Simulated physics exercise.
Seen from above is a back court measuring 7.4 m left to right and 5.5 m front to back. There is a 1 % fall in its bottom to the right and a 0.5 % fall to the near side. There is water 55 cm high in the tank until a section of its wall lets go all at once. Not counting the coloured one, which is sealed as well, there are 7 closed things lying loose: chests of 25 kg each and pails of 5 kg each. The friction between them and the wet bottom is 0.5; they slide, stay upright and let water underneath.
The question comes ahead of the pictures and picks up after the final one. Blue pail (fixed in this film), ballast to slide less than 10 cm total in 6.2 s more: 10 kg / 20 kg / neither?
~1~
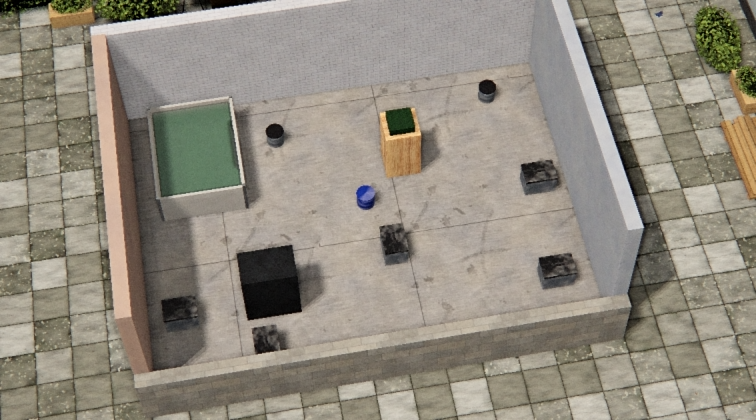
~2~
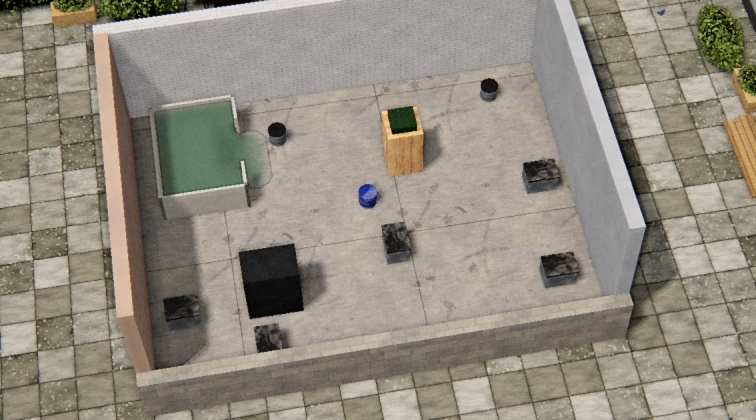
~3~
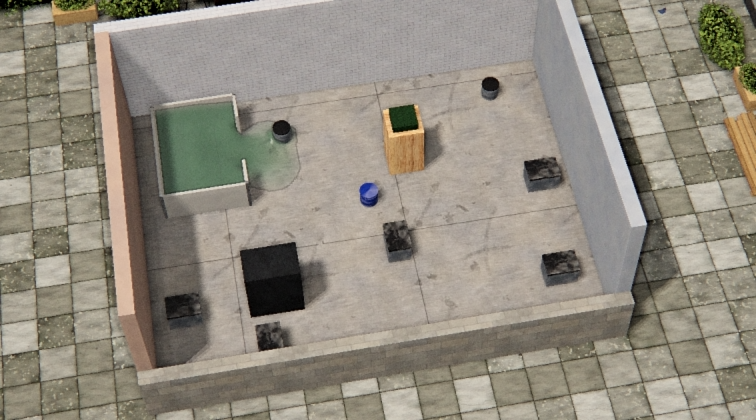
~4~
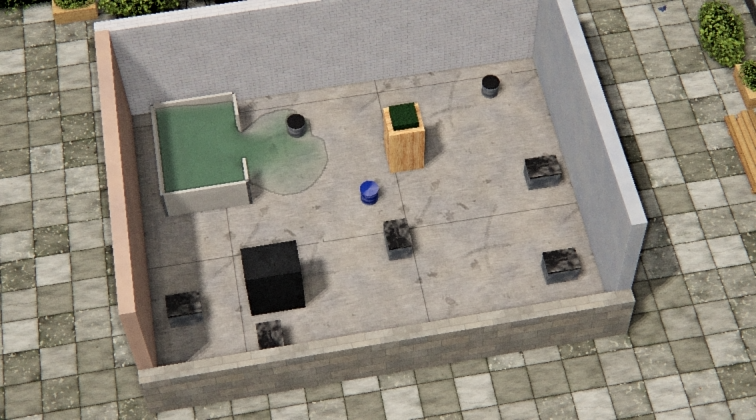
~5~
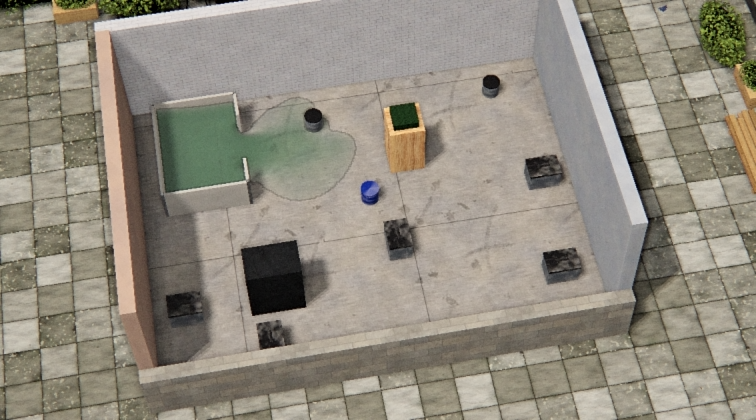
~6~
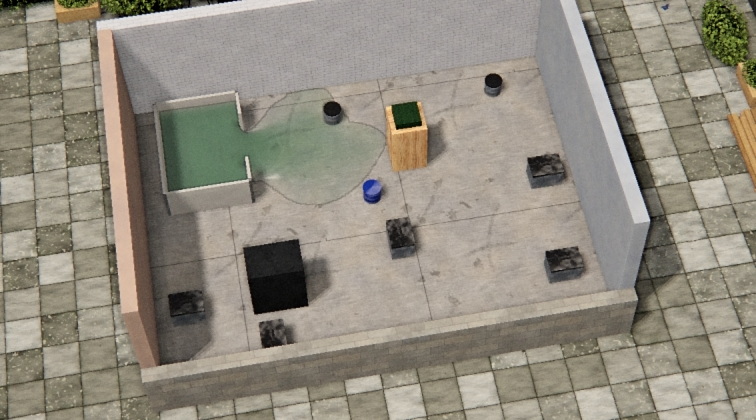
I'd wager only the heavier one passes.
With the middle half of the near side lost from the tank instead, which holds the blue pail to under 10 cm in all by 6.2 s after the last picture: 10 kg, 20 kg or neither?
In that case the lighter mass suffices.
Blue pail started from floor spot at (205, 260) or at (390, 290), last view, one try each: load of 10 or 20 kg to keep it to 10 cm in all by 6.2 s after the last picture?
One by one: Lighter mass suffices; lighter mass suffices.
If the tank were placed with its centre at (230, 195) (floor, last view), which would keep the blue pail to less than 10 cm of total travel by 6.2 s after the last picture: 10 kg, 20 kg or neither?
Well, in that case even the heavier fails.
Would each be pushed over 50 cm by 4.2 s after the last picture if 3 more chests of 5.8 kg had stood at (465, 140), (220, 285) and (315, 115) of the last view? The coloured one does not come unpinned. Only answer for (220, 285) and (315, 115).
Taking them as listed: Not beyond and beyond.
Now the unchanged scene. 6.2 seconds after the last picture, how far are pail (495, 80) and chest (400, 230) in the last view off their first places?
Shift from start, in order: 150 cm; 0 cm.
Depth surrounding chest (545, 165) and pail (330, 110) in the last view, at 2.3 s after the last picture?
Roughly 2 and 20 cm.
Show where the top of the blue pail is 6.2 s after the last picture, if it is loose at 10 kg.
Somewhere around (455, 220).
Then, 0.6 s after the last picture the blue pail would be 8 cm from its start with 10 kg and 0 cm from its start with 20 kg; 6 cm of water round it then.
Then, 2.3 s after the last picture the blue pail would be 143 cm from its start with 10 kg and 0 cm from its start with 20 kg; 6 cm of water round it then.
Then, 4.2 s after the last picture the blue pail would be 156 cm from its start with 10 kg and 0 cm from its start with 20 kg; 5 cm of water round it then.
Then, 6.2 s after the last picture the blue pail would be 156 cm from its start with 10 kg and 0 cm from its start with 20 kg; 4 cm of water round it then.
